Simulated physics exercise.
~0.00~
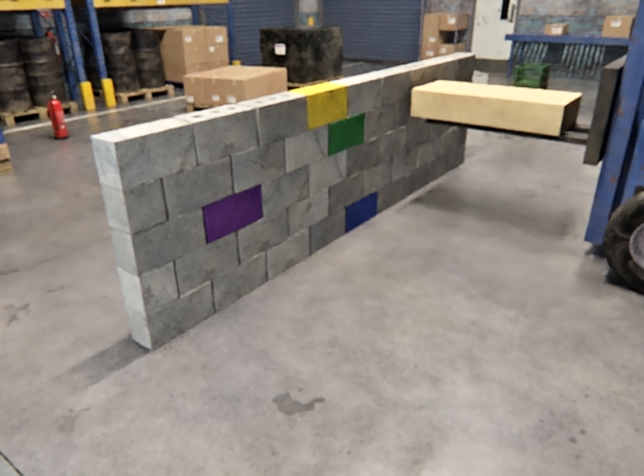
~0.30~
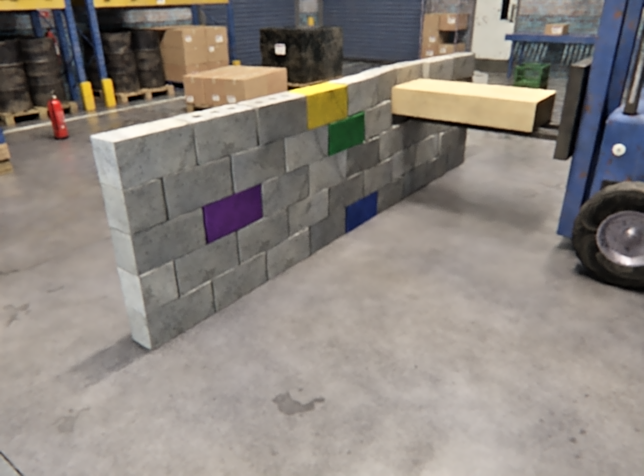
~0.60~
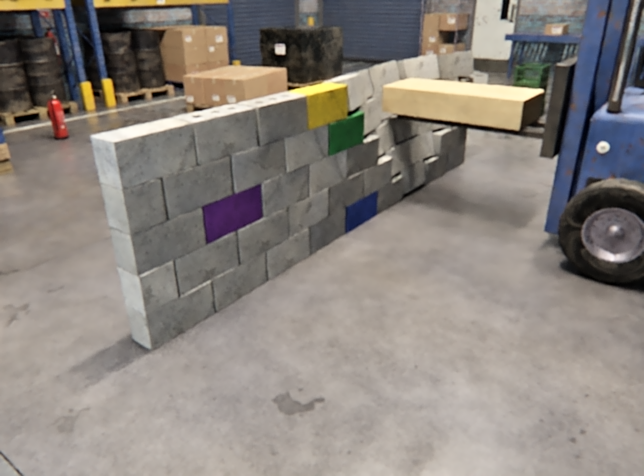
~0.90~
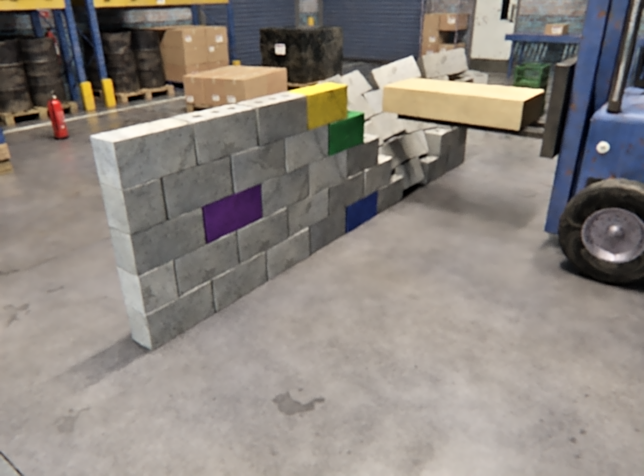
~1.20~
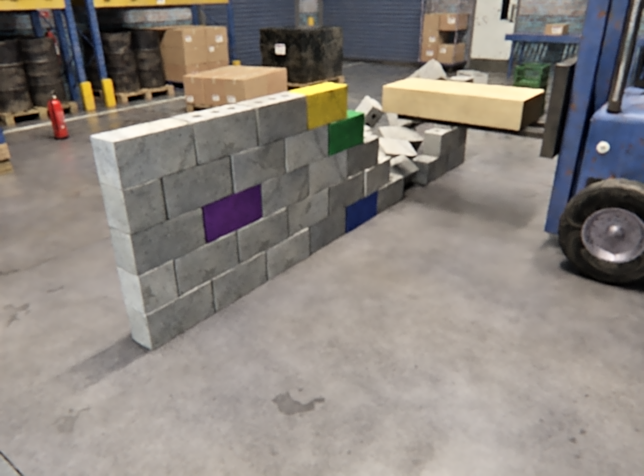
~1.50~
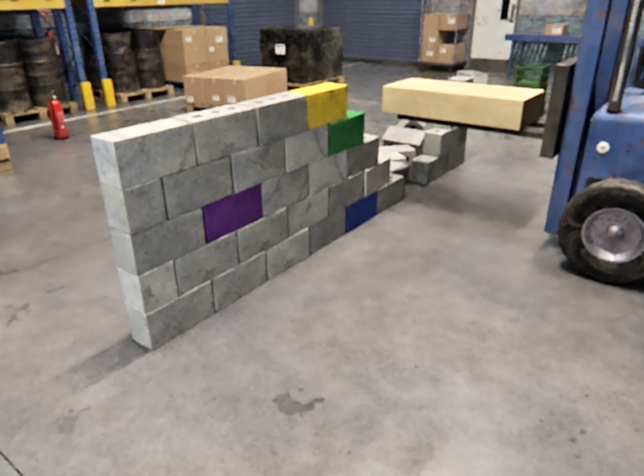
In a store room with drums and cardboard boxes at the back, a still camera looks across a grey floor at a long wall of grey concrete blocks. A purple block sits towards the left, with yellow, green and blue ones nearer the middle. From the right, a blue lift truck carries a pale yellow crate leftwards into the far part of the wall. The blocks there shift and lean, then the truck halts as they topple away behind the wall. The far end is left broken down low, while all four coloured blocks stay in place.
